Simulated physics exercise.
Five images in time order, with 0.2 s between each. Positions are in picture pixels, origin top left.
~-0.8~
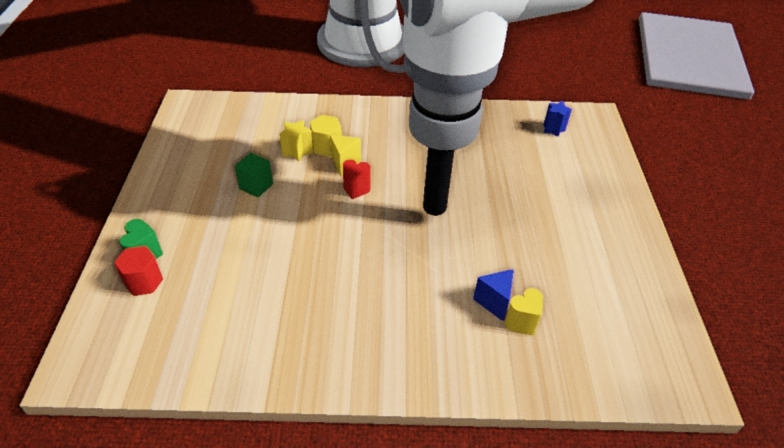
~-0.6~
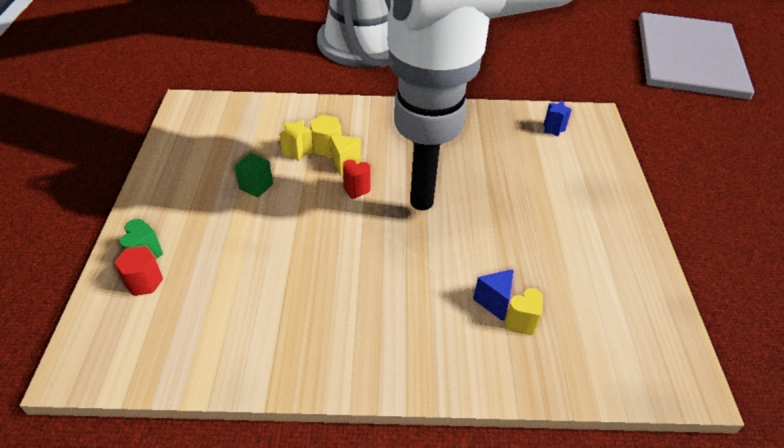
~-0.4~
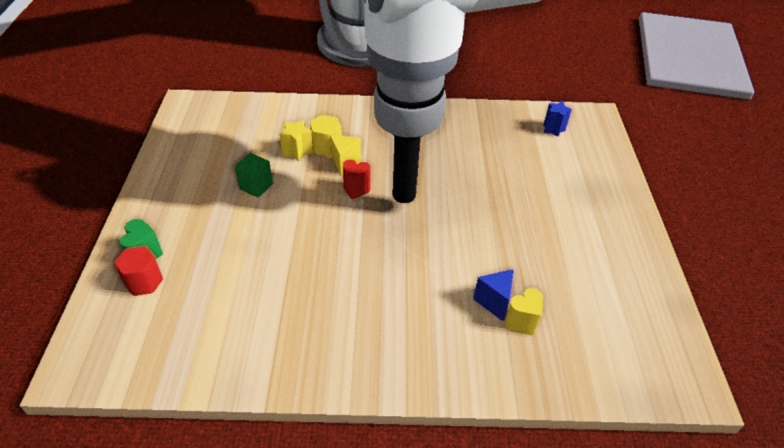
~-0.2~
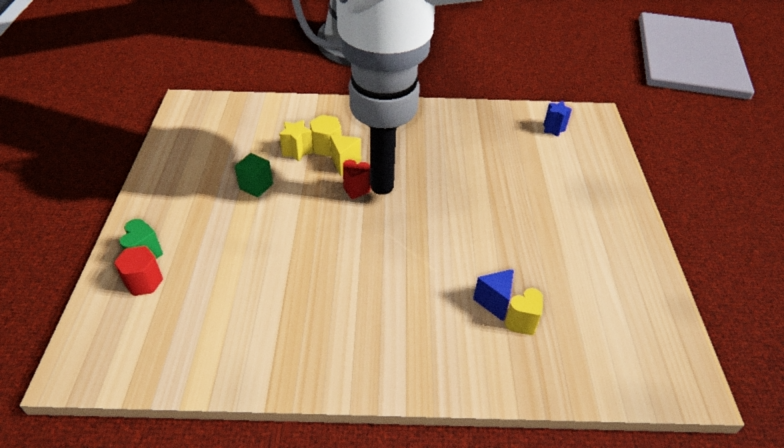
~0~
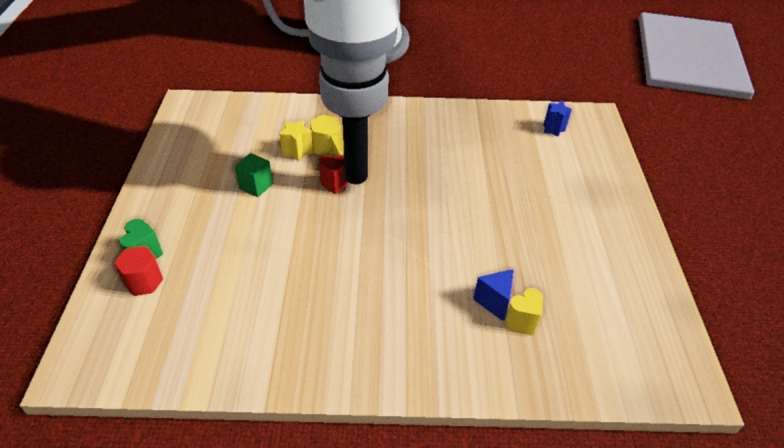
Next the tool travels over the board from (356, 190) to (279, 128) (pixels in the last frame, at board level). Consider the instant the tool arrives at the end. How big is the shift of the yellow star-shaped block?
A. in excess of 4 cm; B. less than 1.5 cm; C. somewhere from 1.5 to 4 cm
A (in excess of 4 cm)
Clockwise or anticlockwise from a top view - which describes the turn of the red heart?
Top view: Counterclockwise.
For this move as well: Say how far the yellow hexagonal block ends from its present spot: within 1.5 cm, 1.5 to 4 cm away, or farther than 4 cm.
I'd go with 1.5 to 4 cm for this block.
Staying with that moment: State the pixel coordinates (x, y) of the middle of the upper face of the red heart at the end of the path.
It sits at (308, 154).
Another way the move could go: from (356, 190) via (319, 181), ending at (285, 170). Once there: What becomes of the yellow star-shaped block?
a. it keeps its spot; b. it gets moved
(a)
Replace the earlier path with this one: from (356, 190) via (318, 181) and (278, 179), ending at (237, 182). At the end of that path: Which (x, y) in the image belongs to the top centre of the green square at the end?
About (208, 173).
The first path, step by step. One third of the way, tool at (327, 156); yellow hexagonal block at (324, 122); red heart at (308, 154), turned 90° anticlockwise; yellow triangle at (340, 134), turned 75° clockwise.
Two thirds of the way, tool at (302, 136); yellow star-shaped block at (280, 122), turned 35° anticlockwise; yellow hexagonal block at (321, 115), turned 30° clockwise; red heart at (308, 154), turned 90° anticlockwise; yellow triangle at (340, 132), turned 90° clockwise.
At the end, tool at (278, 117); yellow star-shaped block at (258, 114), turned 85° anticlockwise; yellow hexagonal block at (321, 115), turned 30° clockwise; red heart at (308, 154), turned 90° anticlockwise; yellow triangle at (340, 132), turned 90° clockwise.
